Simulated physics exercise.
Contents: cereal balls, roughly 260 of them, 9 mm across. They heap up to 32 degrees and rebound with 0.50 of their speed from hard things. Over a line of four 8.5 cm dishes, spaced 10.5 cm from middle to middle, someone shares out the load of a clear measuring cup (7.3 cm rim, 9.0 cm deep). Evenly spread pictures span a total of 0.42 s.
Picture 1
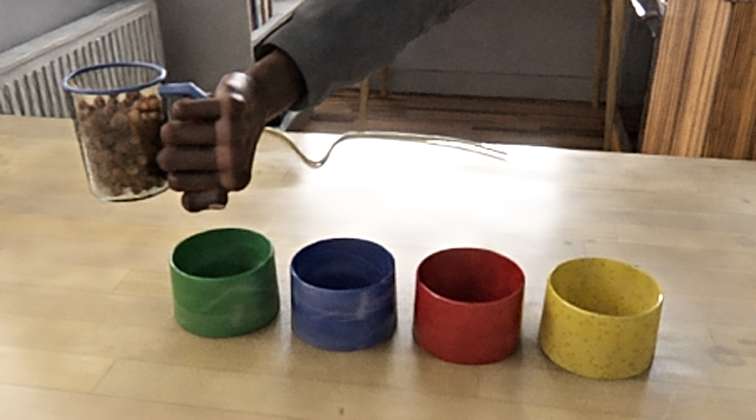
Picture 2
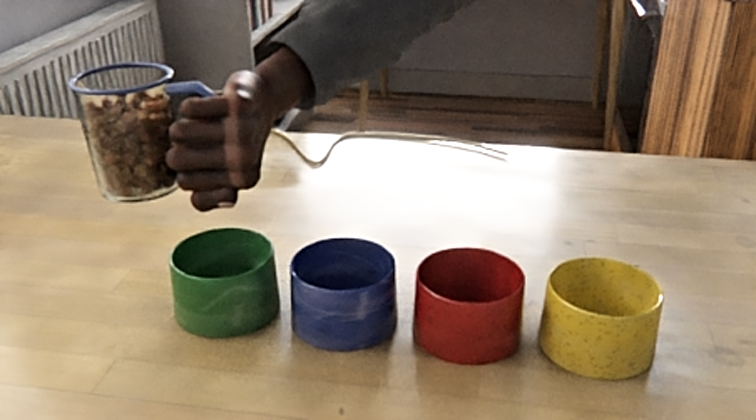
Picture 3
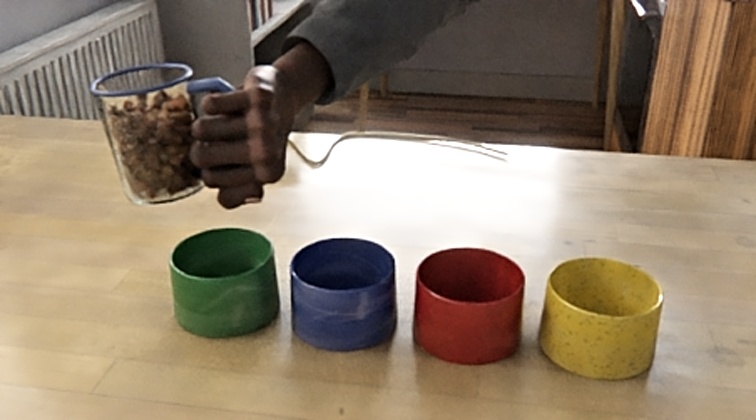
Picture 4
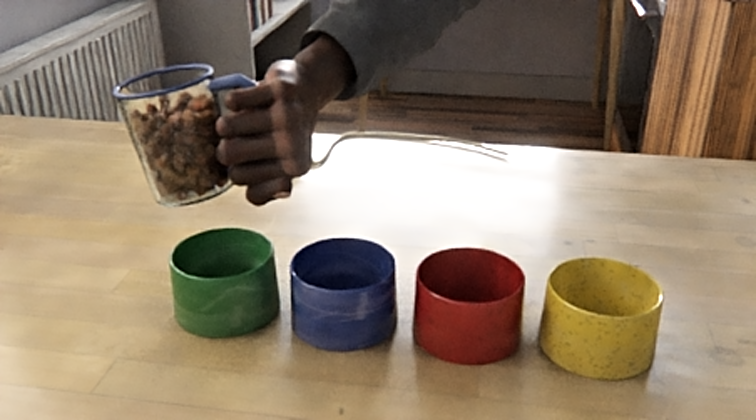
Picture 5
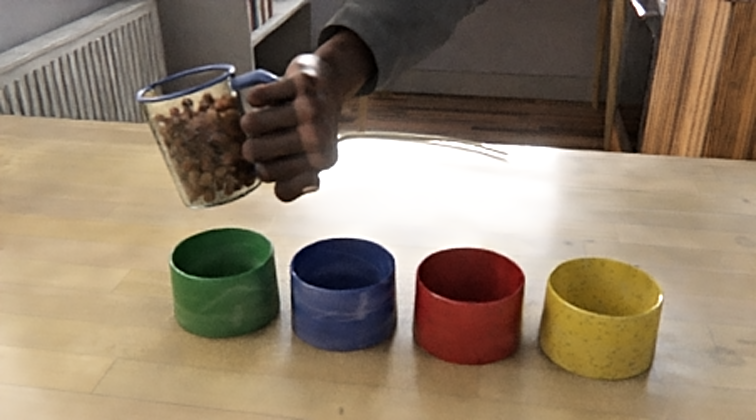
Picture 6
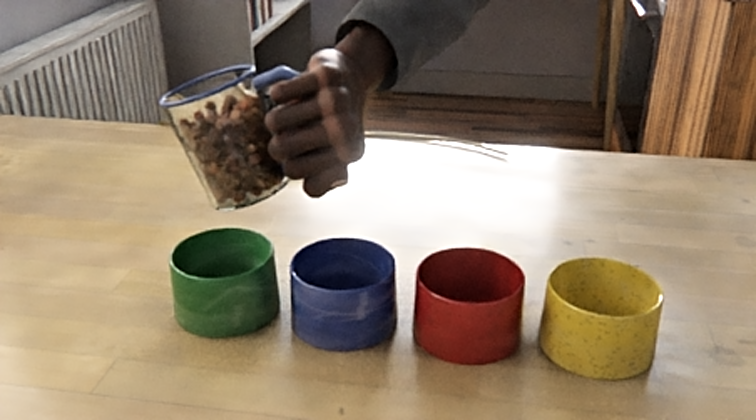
A hand moving a clear measuring cup of brown pieces rightward above green, blue, red and yellow dishes, gradually tilting it.
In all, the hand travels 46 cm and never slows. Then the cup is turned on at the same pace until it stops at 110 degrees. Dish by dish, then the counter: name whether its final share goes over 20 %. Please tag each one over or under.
Red dish - under; blue dish - under; green dish - under; yellow dish - over; counter - under.
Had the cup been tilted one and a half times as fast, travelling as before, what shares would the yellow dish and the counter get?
Yellow: 70, counter: 20.
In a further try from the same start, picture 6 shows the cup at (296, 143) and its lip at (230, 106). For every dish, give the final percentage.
Red 0; blue 0; green 0; yellow 100.
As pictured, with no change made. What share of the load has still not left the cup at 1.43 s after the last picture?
I'd put it at roughly 100 per cent.
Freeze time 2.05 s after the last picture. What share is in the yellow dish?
By that moment it's near 45 percent.
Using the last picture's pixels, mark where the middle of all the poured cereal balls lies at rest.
(601, 315) or so.
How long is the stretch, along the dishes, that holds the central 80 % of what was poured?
It covers some 5 centimetres of the row.
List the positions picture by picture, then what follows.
The first frame shows cup at (124, 132), tilt 0 degrees, lip at (71, 75), moved 0.0 cm; middle of the pieces at (125, 147); green dish at (222, 253); blue dish at (343, 263); red dish at (470, 274); yellow dish at (604, 286).
The second frame shows cup at (132, 133), tilt 1 degrees, lip at (78, 77), moved 0.7 cm; middle of the pieces at (133, 148).
The third frame shows cup at (155, 134), tilt 5 degrees, lip at (99, 81), moved 2.6 cm; middle of the pieces at (157, 149).
The fourth frame shows cup at (180, 136), tilt 9 degrees, lip at (121, 86), moved 4.7 cm; middle of the pieces at (183, 151).
The fifth frame shows cup at (205, 138), tilt 14 degrees, lip at (143, 91), moved 6.8 cm; middle of the pieces at (208, 152).
The sixth frame shows cup at (230, 139), tilt 18 degrees, lip at (166, 97), moved 8.9 cm; middle of the pieces at (234, 154); green dish at (222, 253); blue dish at (343, 263); red dish at (470, 274); yellow dish at (604, 286).
Then, 0.85 s after the last picture, tilt 60 degrees; cup holds 100 %.
Then, 1.43 s after the last picture, tilt 89 degrees; cup holds 100 %.
Then, 2.05 s after the last picture, tilt 110 degrees; cup holds 50 %, yellow 45 %.
In the end, red 0 %, blue 0 %, green 0 %, yellow 100 %, counter 0 %.
